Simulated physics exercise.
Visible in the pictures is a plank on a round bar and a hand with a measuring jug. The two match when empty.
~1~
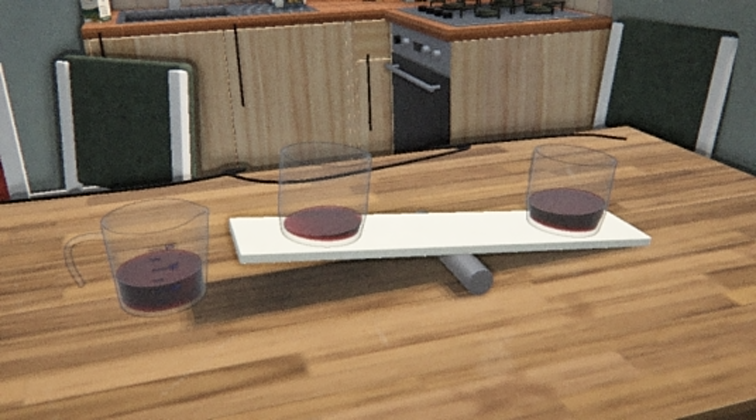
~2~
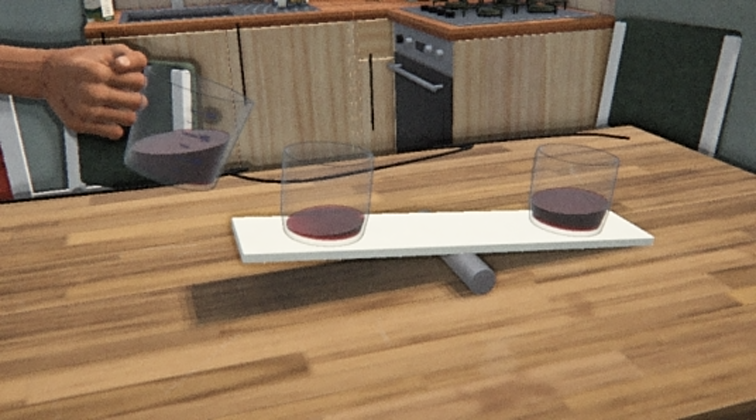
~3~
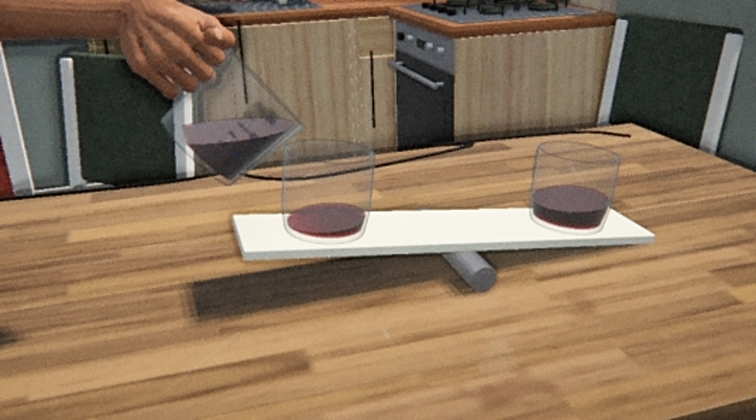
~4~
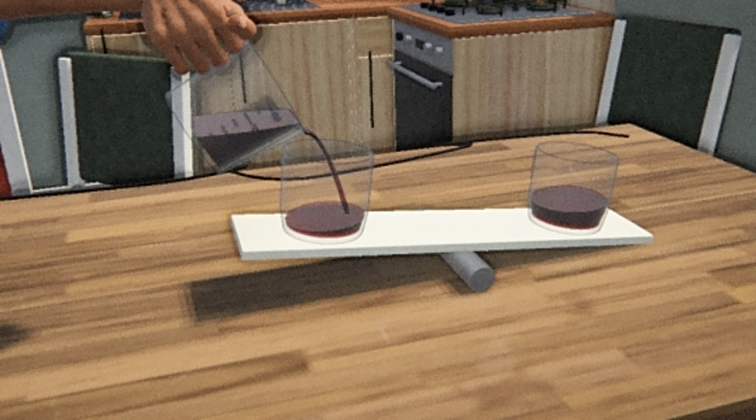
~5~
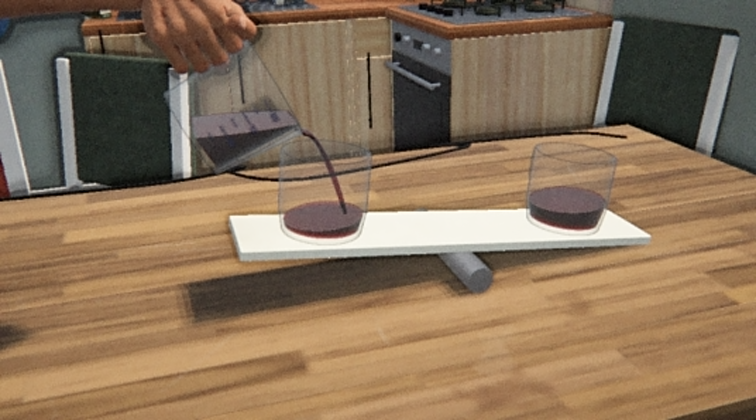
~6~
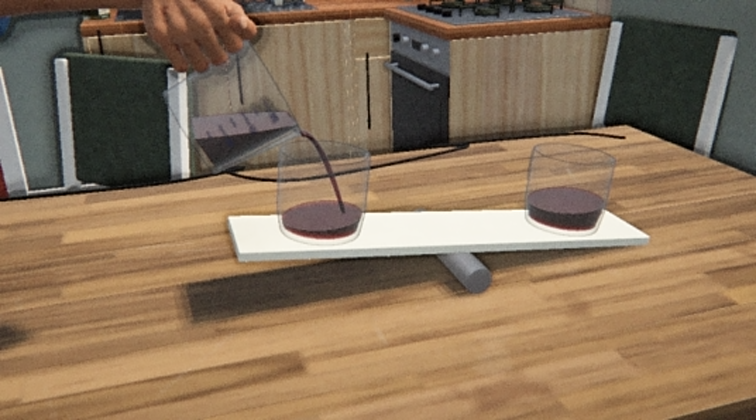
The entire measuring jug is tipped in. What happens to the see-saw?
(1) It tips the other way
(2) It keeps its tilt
1.
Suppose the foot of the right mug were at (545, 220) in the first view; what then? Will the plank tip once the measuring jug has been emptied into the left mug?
Outcome: Tips.
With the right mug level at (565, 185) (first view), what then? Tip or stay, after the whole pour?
My ruling: It sits tight.
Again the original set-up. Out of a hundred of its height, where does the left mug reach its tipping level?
Near 30 %.
A moment on, the left mug is about a quarter full; the plank leans as before.
Further on, the left mug is about a third full; the plank has swung over, and that end is down.
When it is over, the left mug is about half full; the plank has swung over, and that end is down.
